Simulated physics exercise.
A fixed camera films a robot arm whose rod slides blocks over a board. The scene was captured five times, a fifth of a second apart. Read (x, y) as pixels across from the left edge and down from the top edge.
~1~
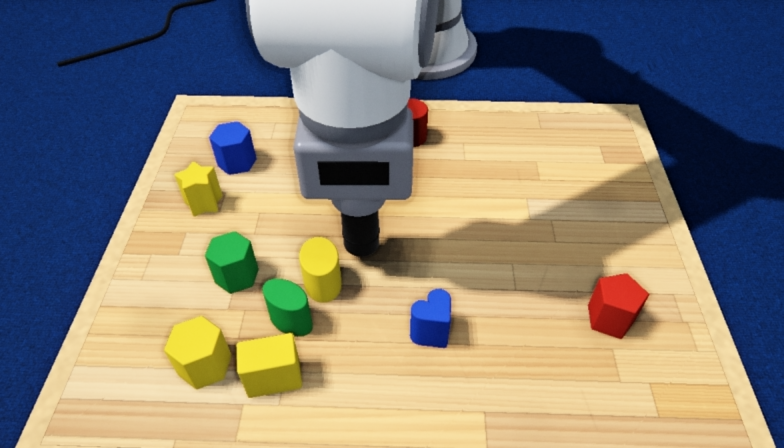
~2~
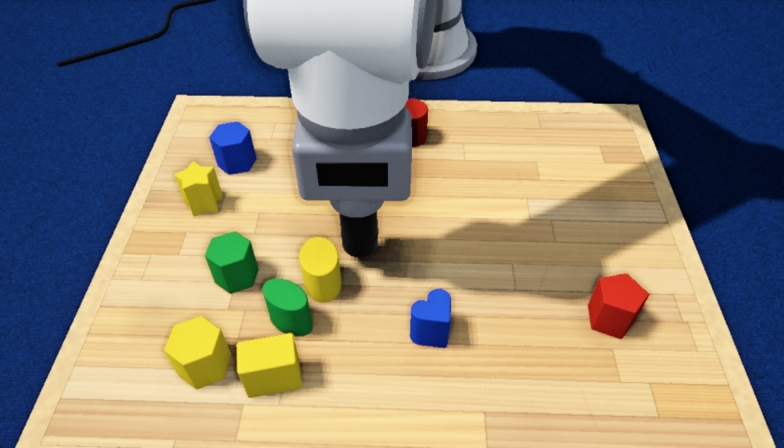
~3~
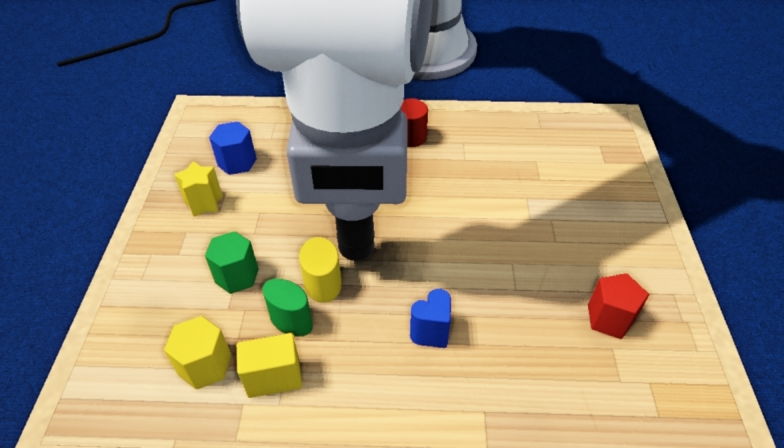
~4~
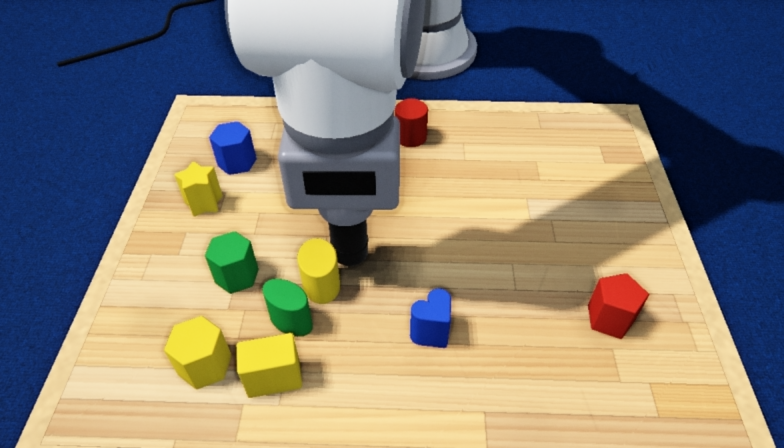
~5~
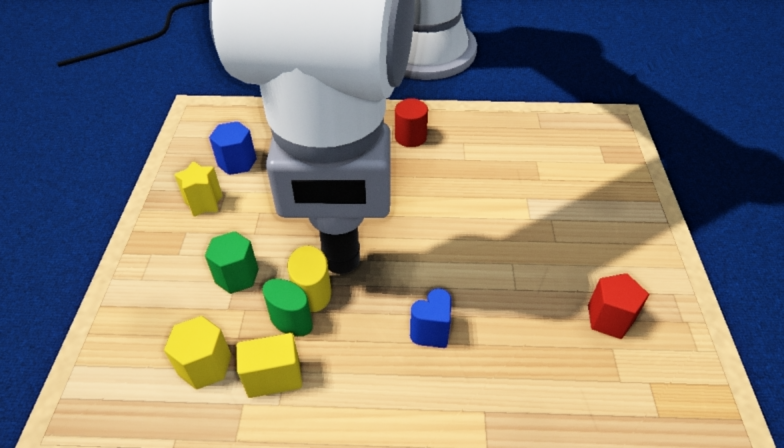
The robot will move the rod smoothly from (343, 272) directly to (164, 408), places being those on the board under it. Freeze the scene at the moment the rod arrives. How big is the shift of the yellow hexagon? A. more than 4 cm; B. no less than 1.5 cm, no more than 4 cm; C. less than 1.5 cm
(A)
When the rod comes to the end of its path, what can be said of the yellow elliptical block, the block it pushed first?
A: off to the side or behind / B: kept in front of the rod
B.
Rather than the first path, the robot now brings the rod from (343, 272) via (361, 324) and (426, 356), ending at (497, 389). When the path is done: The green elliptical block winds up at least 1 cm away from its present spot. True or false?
True
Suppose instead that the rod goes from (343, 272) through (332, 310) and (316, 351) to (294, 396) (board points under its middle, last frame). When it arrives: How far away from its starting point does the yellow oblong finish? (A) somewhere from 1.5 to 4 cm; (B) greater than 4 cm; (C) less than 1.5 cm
A.
On the path given first. One third of the way, rod (287, 300); yellow hexagon (188, 341); yellow oblong (263, 367), turned 20° anticlockwise; green elliptical block (241, 342), turned 45° anticlockwise; yellow elliptical block (246, 304), turned 20° anticlockwise.
Two thirds of the way, rod (225, 346); yellow hexagon (127, 370); yellow oblong (263, 373), turned 40° anticlockwise; green elliptical block (215, 374), turned 110° anticlockwise; yellow elliptical block (175, 344).
At the end, rod (158, 397); yellow hexagon (46, 397), turned 40° clockwise; green hexagon in place; yellow oblong (263, 373), turned 40° anticlockwise; green elliptical block (208, 388), turned 125° anticlockwise; yellow elliptical block (100, 389), turned 15° clockwise.
